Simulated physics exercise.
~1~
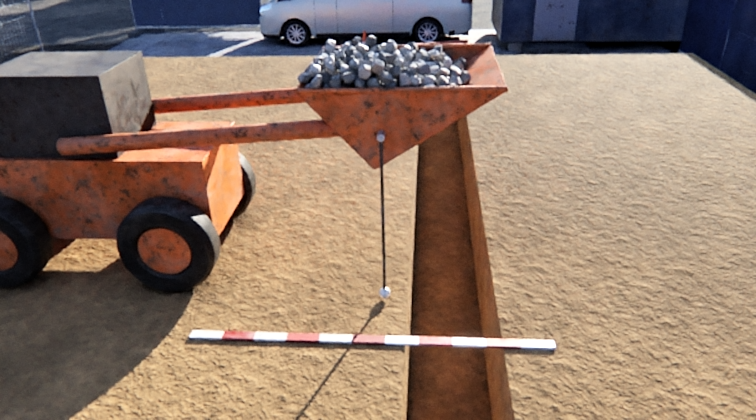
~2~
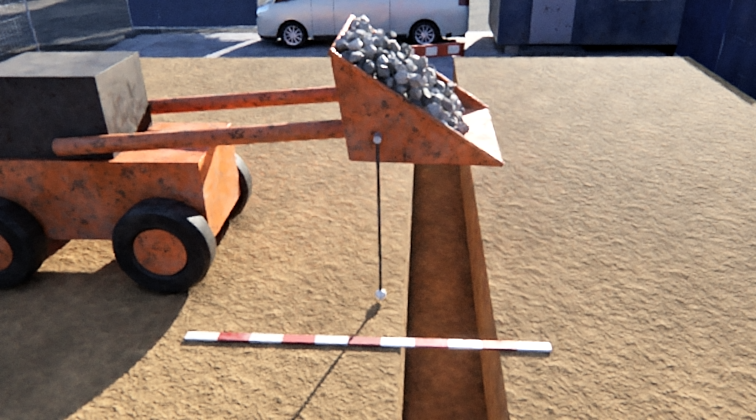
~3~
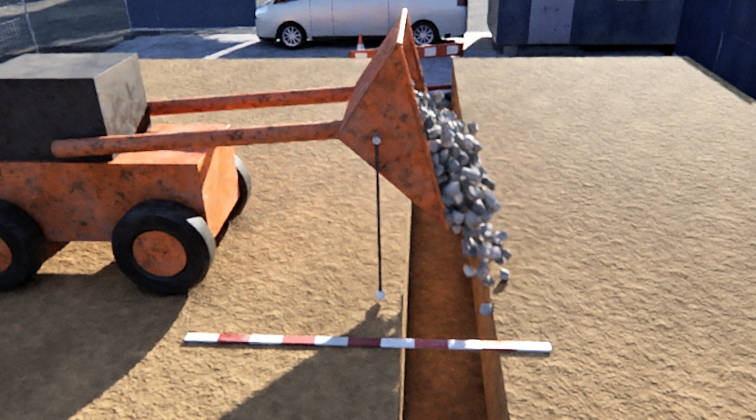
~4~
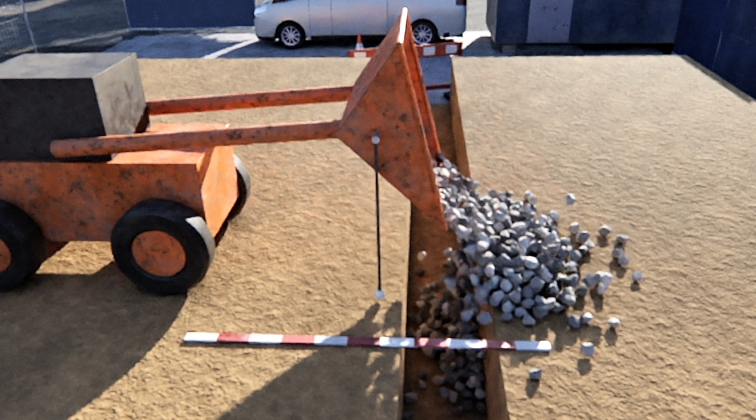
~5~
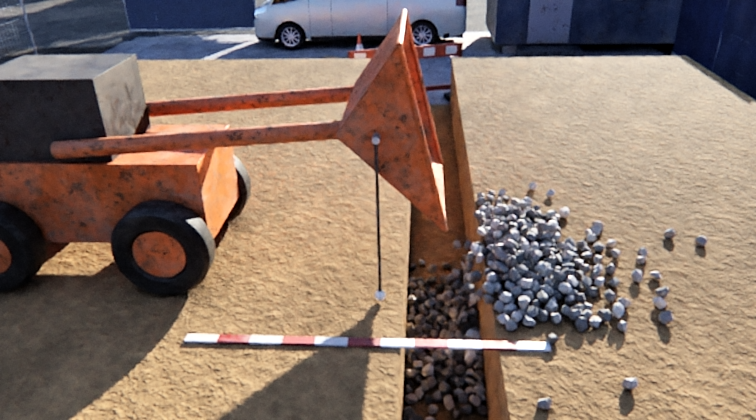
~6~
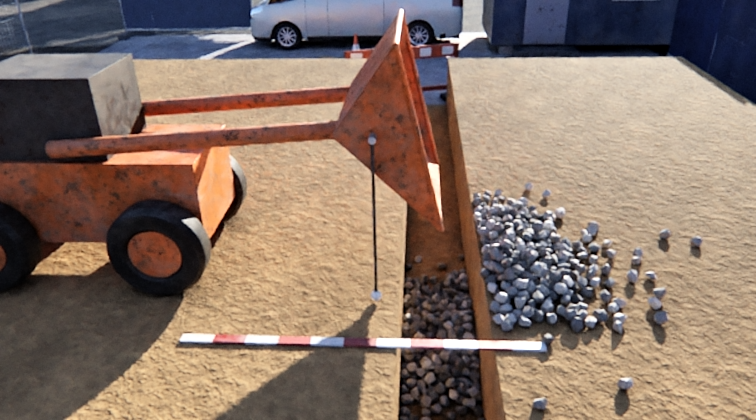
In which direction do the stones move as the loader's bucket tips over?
The stones move down, sliding out of the bucket and falling to the trench and the sandy ground beside it.
